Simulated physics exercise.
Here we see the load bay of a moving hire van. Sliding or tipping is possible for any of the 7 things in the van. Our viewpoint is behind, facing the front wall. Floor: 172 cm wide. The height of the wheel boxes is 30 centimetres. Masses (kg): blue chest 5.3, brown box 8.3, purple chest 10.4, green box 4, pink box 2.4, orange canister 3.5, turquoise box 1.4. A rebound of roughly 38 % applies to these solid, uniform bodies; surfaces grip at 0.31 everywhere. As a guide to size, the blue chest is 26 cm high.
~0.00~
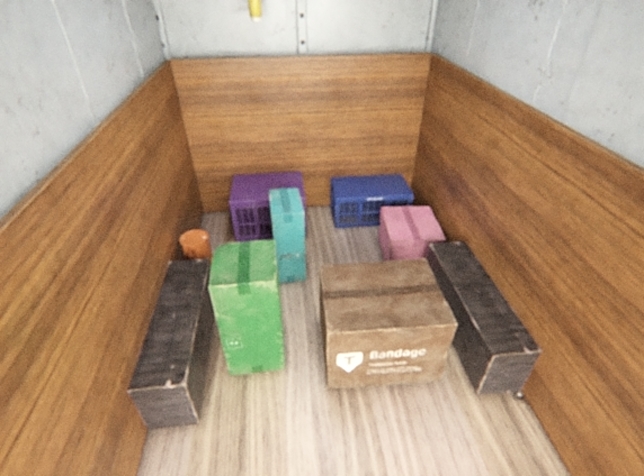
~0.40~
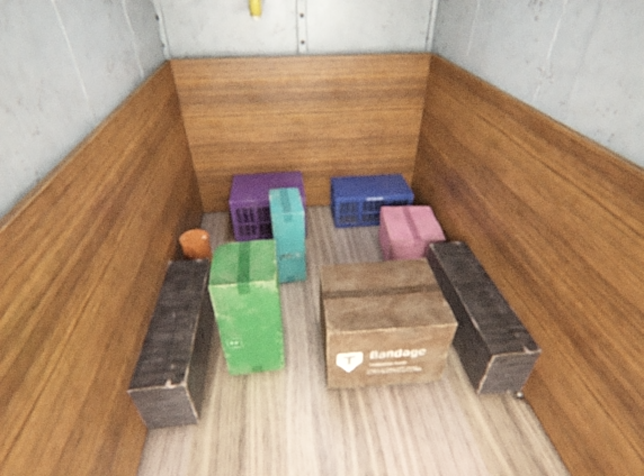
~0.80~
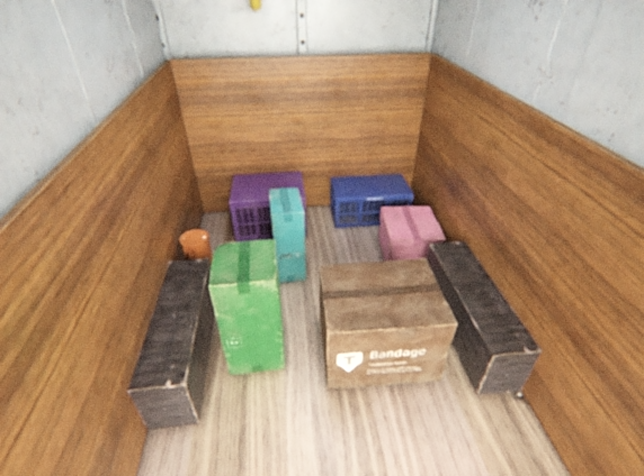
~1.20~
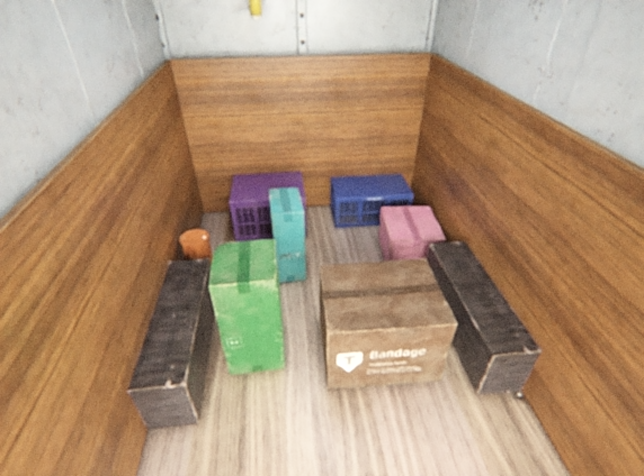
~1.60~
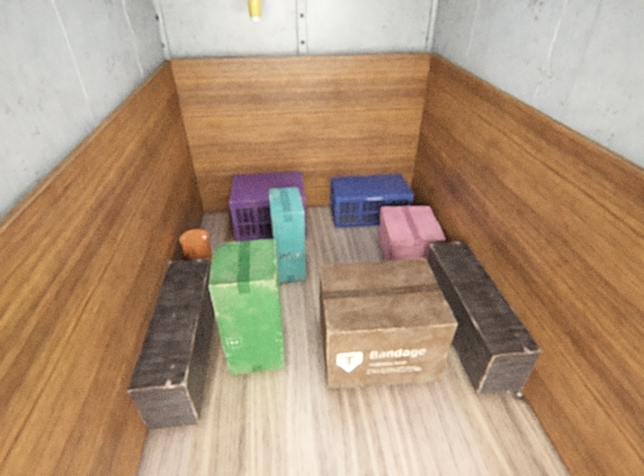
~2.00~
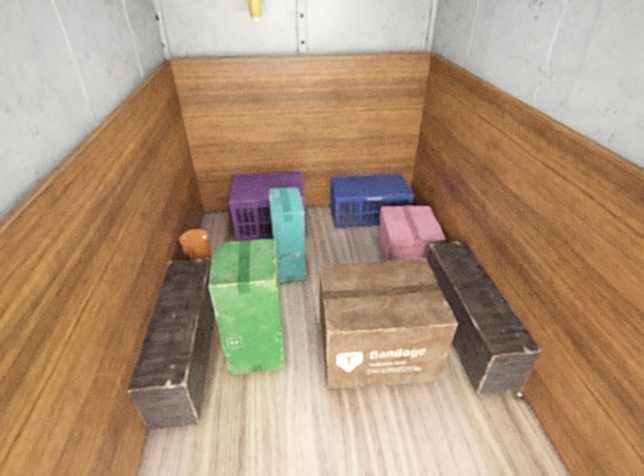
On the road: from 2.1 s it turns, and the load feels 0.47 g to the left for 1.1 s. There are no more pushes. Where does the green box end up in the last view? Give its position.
The green box ends up at about (229, 312).
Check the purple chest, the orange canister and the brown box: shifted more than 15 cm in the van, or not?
Here is how it goes: The purple chest moves off; next, the orange canister remains near its start; last, the brown box moves off.
After 2.70 s, force 0.47 g left; green box moved 11 cm near (229, 311); turquoise box moved 13 cm; blue chest moved 12 cm.
After 2.90 s, force 0.47 g left; green box moved 11 cm near (229, 311); turquoise box moved 28 cm; purple chest moved 28 cm.
After 3.10 s, force 0.19 g left; green box moved 11 cm near (229, 312); pink box moved 49 cm; blue chest moved 49 cm.
In the end (3.8 s), not toppled but over 15 cm from the start, blue chest, brown box, purple chest, pink box and turquoise box; the other 2 under 15 cm from the start. At the end, from the last picture's camera, green box near (229, 312).
